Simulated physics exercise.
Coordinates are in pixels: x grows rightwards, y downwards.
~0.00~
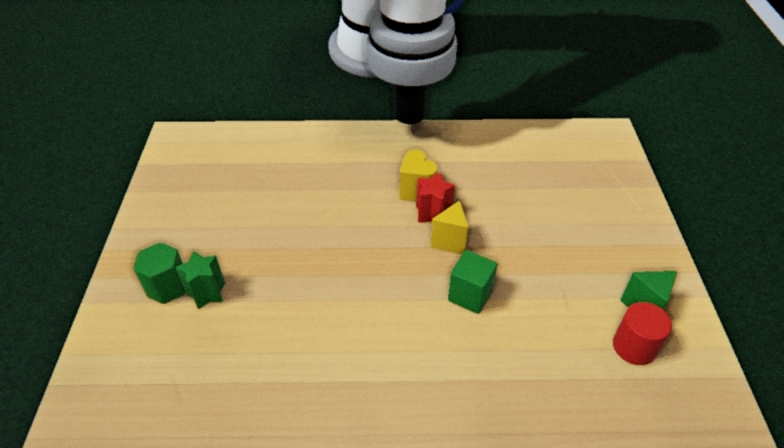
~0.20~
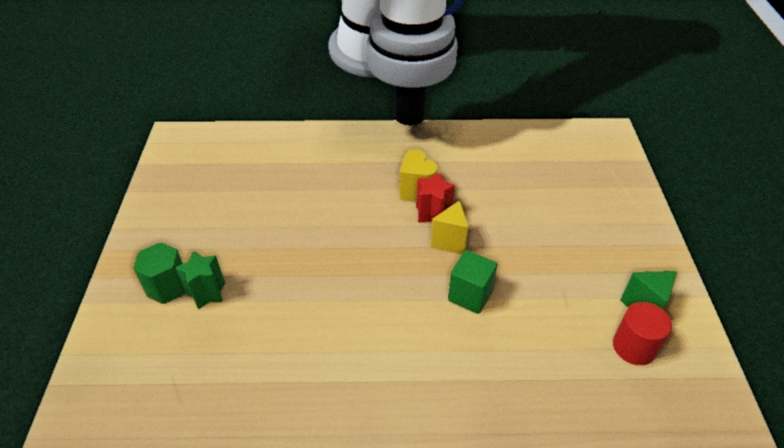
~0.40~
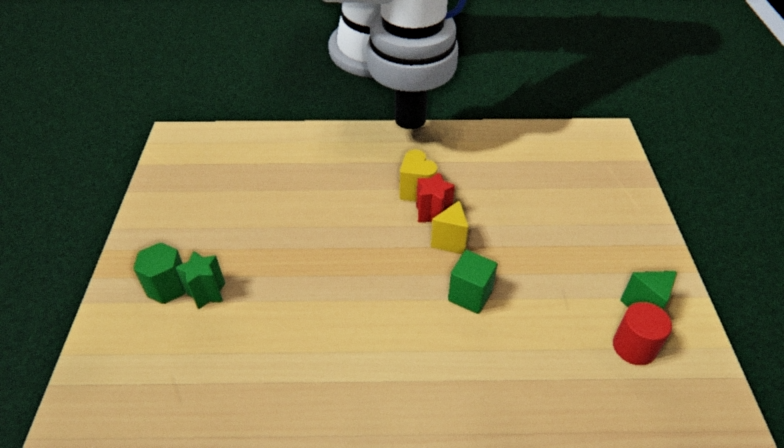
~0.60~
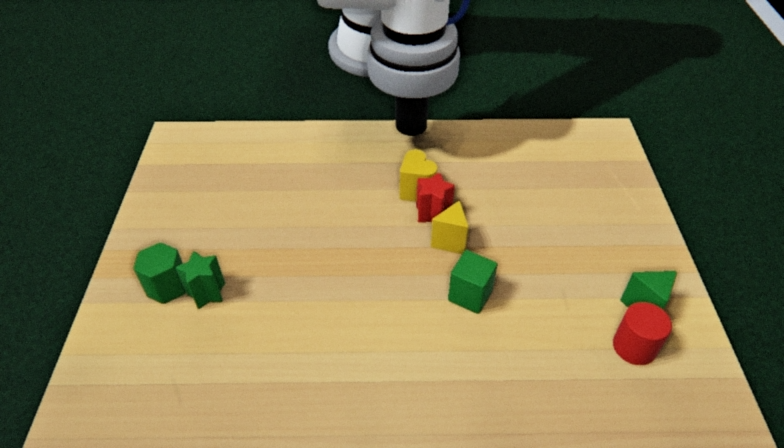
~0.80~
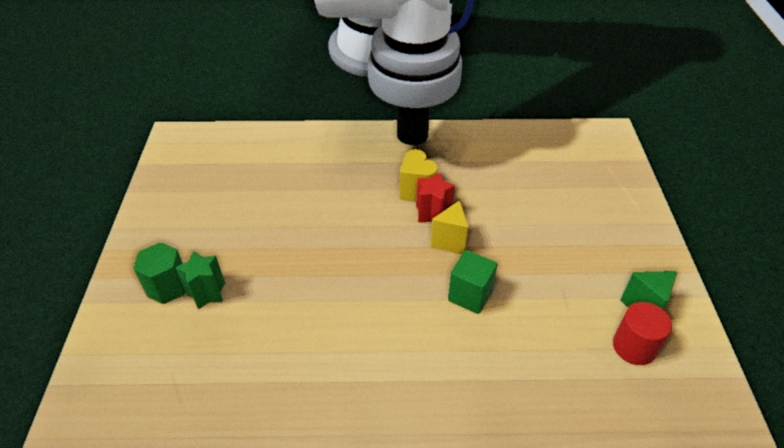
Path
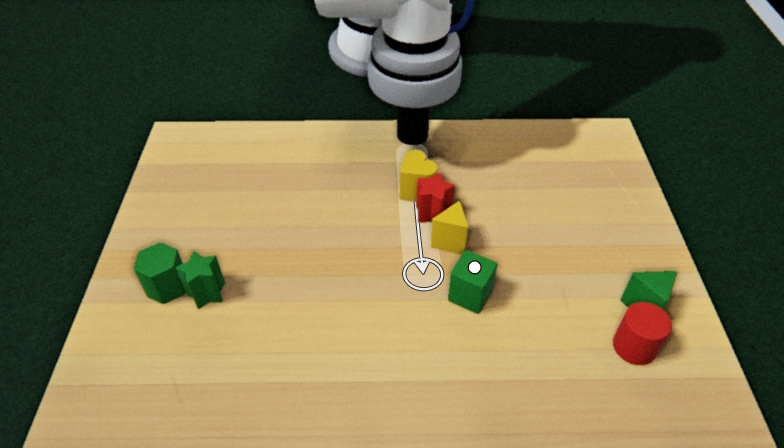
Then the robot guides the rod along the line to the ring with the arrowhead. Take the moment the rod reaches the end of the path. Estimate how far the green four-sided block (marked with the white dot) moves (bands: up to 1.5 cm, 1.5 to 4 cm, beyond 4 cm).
It falls in the 1.5 to 4 cm band.
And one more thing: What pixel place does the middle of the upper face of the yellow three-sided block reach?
That would be at about pixel (505, 254).
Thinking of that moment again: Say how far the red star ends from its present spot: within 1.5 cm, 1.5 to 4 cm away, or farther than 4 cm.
It shifts by more than 4 cm.
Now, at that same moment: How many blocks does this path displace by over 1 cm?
Three or more move.
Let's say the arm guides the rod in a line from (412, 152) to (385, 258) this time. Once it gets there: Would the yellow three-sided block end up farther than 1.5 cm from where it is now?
Yes, that is what happens.
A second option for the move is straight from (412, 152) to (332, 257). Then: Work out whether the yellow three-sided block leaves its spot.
The block in question stays where it was by the end.
Drawn move, in a line from (412, 152) to (423, 274); the dot is on the green four-sided block.
The first path, step by step. One third of the way, rod (415, 172); yellow heart (424, 186); red star (447, 204); yellow three-sided block (462, 226), turned 15° clockwise.
Two thirds of the way, rod (419, 212); yellow heart (441, 224), turned 55° anticlockwise; red star (477, 229), turned 50° anticlockwise; yellow three-sided block (493, 249), turned 15° clockwise.
At the end, rod (424, 257); yellow heart (459, 260), turned 130° anticlockwise; red star (482, 233), turned 80° anticlockwise; yellow three-sided block (505, 254), turned 15° clockwise; green four-sided block (494, 279), turned 20° clockwise.
